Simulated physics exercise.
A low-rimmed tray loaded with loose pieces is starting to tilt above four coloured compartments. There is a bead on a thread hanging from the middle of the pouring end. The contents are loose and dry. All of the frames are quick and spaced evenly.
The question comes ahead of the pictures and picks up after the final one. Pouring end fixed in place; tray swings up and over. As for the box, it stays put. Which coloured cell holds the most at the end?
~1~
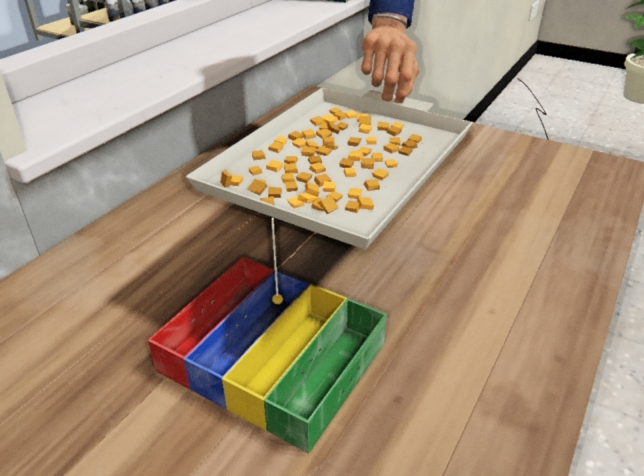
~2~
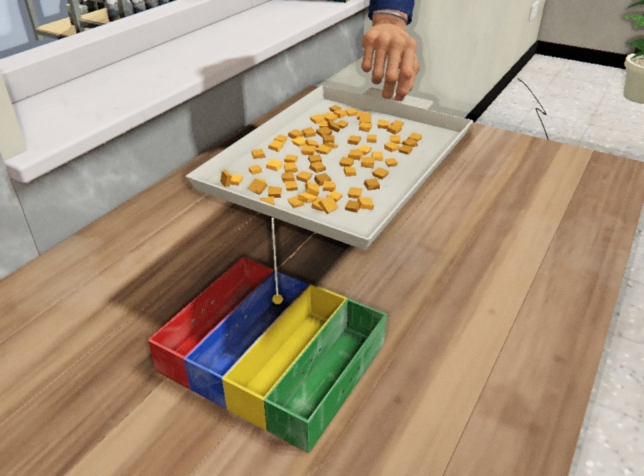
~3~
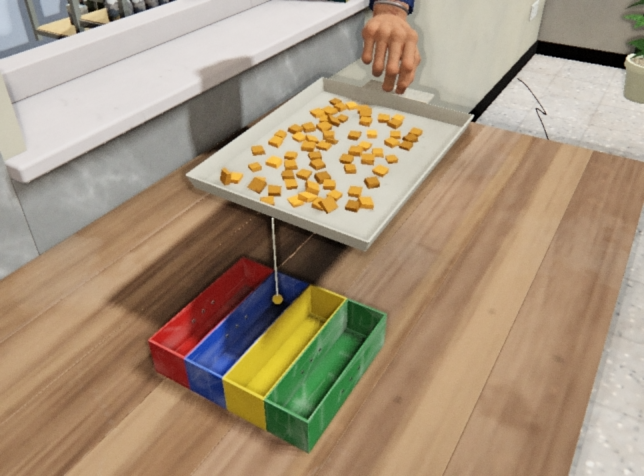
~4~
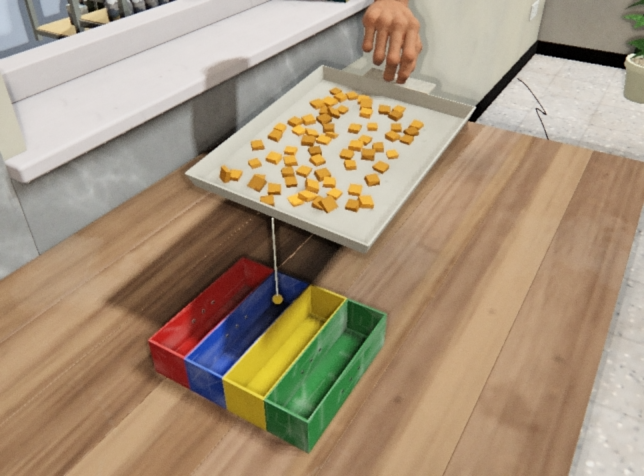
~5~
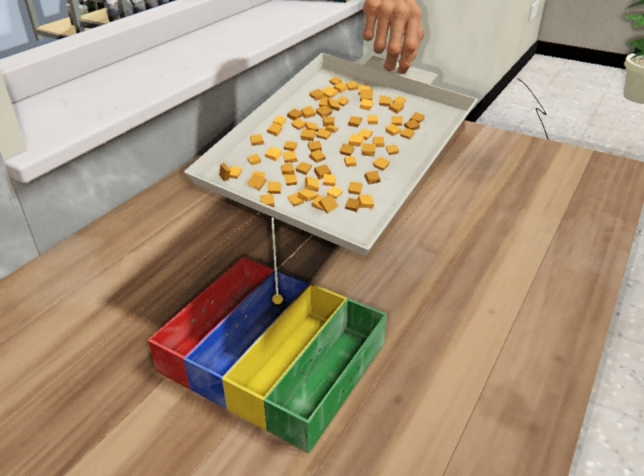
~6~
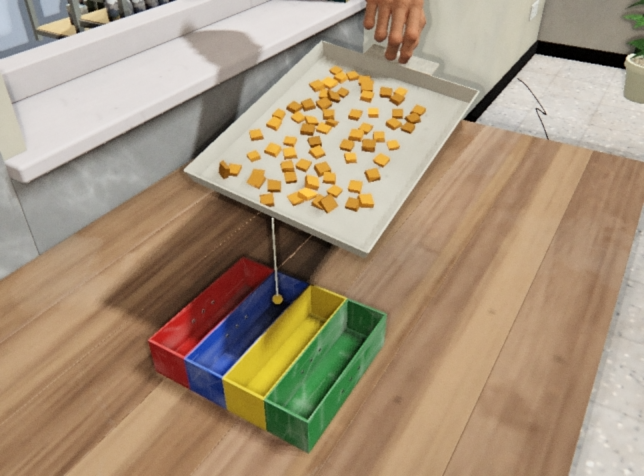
The green cell holds the most.
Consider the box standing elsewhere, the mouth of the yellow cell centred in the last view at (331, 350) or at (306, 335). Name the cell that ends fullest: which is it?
Try 1 - the yellow one; try 2 - green.
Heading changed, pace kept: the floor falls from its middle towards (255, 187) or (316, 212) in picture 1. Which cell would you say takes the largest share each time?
The red one, then that green cell.
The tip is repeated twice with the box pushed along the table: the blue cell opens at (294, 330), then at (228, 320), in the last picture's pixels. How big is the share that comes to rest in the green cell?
Trial 1 20%, trial 2 30%.
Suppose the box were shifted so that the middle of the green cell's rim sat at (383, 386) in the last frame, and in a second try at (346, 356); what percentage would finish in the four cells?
Result: 100 % and 90 %.
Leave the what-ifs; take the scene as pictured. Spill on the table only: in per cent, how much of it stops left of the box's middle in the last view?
That would be roughly 10 per cent.
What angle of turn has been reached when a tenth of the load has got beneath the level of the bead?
The angle is around 95°.
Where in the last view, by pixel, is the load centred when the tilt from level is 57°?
Roughly (334, 204).
Just after the last frame, tray tipped steeply; almost all on the tray; just a few falling or outside the box.
A moment on, tray tipped right over; the larger part on the tray; about a tenth in the green cell; roughly a quarter falling or outside the box.
Further on, tray tipped past a quarter turn; roughly two thirds in the green cell; roughly a quarter in the yellow cell; roughly a quarter falling or outside the box.
When it is over, tray tipped past a quarter turn; roughly two thirds in the green cell; roughly a quarter in the yellow cell; not one in the blue cell; not one in the red cell; roughly a quarter outside the box.
